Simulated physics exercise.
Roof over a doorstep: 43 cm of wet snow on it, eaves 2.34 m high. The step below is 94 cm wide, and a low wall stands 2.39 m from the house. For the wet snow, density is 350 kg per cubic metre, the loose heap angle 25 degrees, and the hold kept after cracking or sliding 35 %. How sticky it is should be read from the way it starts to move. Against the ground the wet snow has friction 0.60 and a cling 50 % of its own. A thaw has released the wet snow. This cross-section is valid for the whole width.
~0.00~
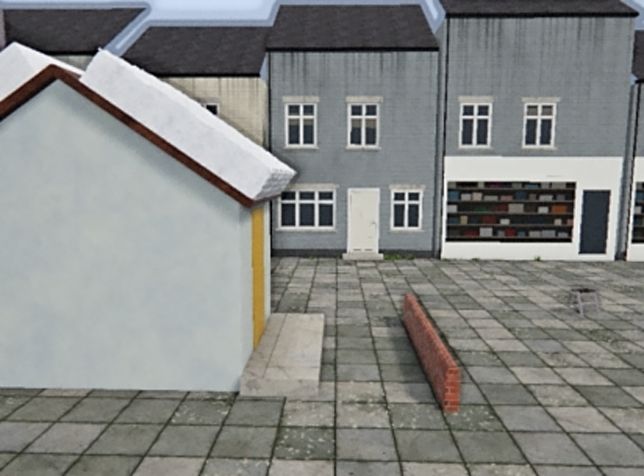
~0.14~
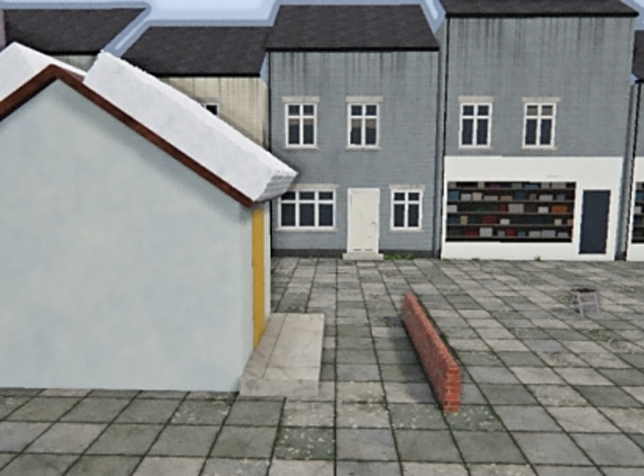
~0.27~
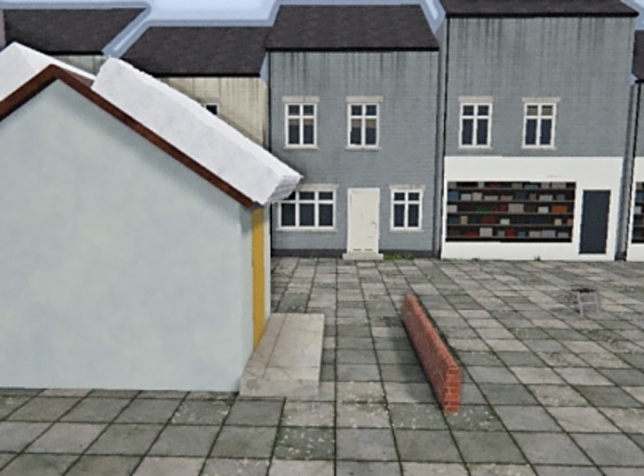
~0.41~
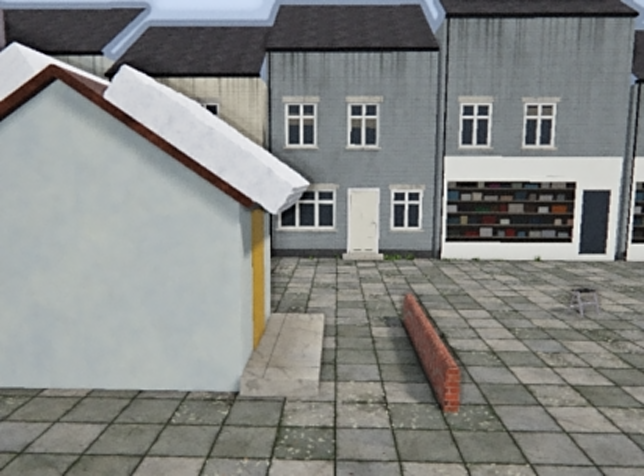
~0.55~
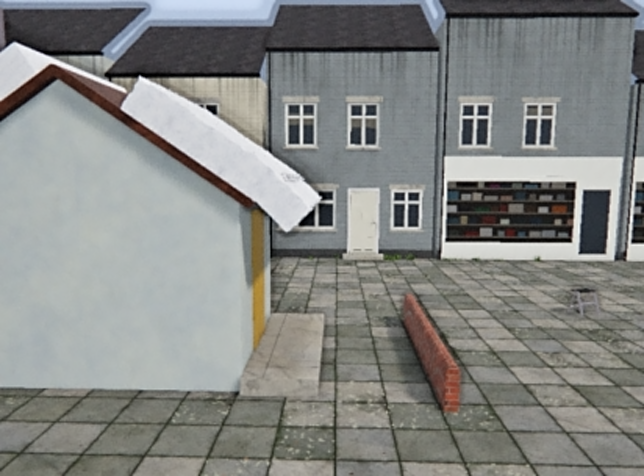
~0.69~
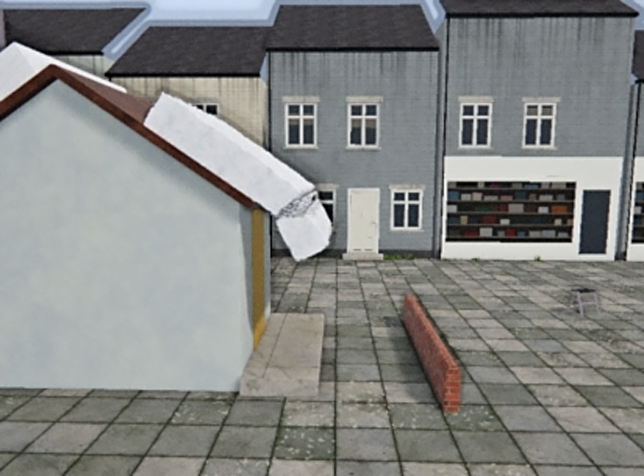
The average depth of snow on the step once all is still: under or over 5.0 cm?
My guess is it stays beneath that value.
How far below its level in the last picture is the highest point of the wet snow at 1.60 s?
By my estimate, near 2.6 m.
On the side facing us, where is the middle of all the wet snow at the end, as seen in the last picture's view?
You'll find it around (403, 376).
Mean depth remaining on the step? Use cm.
Roughly 1 centimetres, I'd say.
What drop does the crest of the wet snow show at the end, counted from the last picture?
Roughly 2.8 m.
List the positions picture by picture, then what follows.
Leading edge of the wet snow at (271, 174), 5 % of it past the eaves, in one piece, in the first frame.
Leading edge of the wet snow at (273, 175), its middle shifted 3.3 cm, 7 % of it past the eaves, in one piece, in the second frame.
Leading edge of the wet snow at (280, 181), its middle shifted 13 cm, 11 % of it past the eaves, in one piece, in the third frame.
Leading edge of the wet snow at (292, 191), its middle shifted 30 cm, 18 % of it past the eaves, in one piece, in the fourth frame.
Leading edge of the wet snow at (308, 208), its middle shifted 55 cm, 28 % of it past the eaves, cracking, in the fifth frame.
Leading edge of the wet snow at (325, 242), its middle shifted 87 cm, 41 % of it past the eaves, cracking, in the sixth frame.
After 1.11 s, 37 % of the snow is still up on the roof and 63 % is falling or down.
After 1.60 s, none of the snow is still up on the roof and all is falling or down.
After 2.10 s, none of the snow is still up on the roof and all is falling or down.
After 2.60 s, none of the snow is still up on the roof and all is falling or down.
After 2.80 s, at the end, none of the snow is still up on the roof and the snow on the step is 5 mm deep on average.
